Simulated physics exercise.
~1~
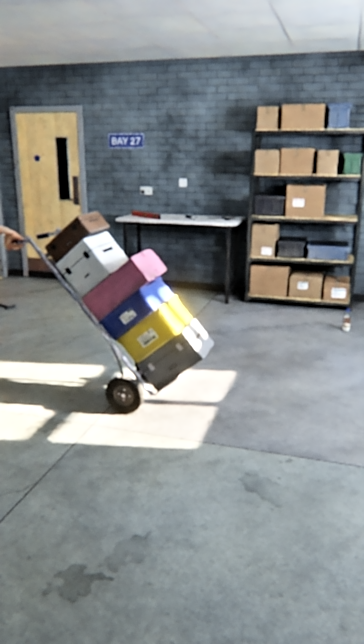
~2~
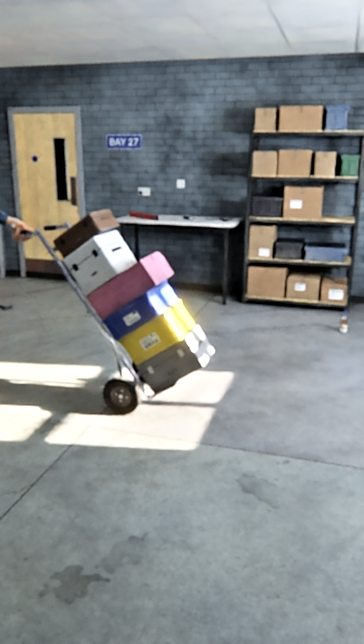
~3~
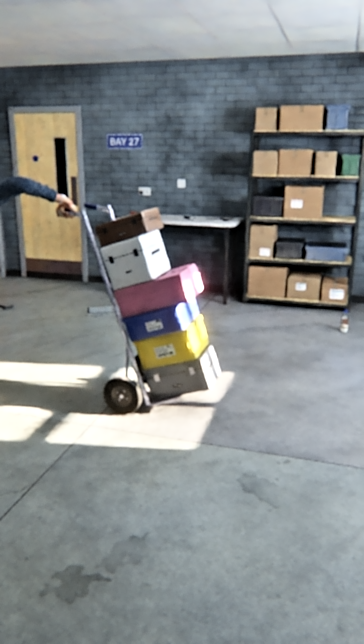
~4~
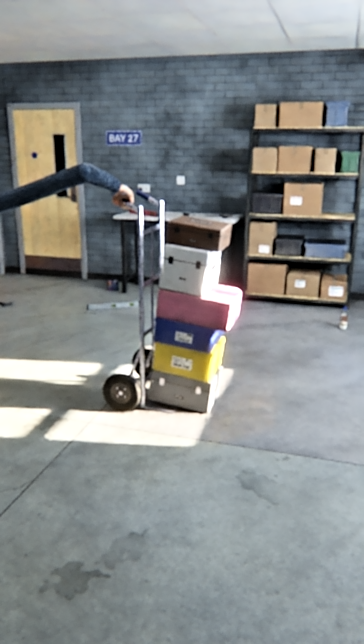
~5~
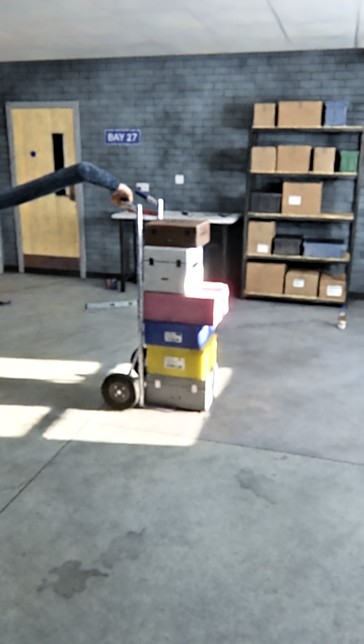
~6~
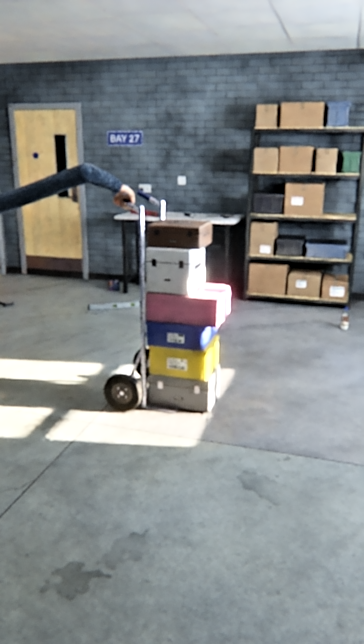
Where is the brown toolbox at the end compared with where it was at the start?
It ends up farther to the right, in front of the table by the wall, at about the same height in view as when it was near the door.
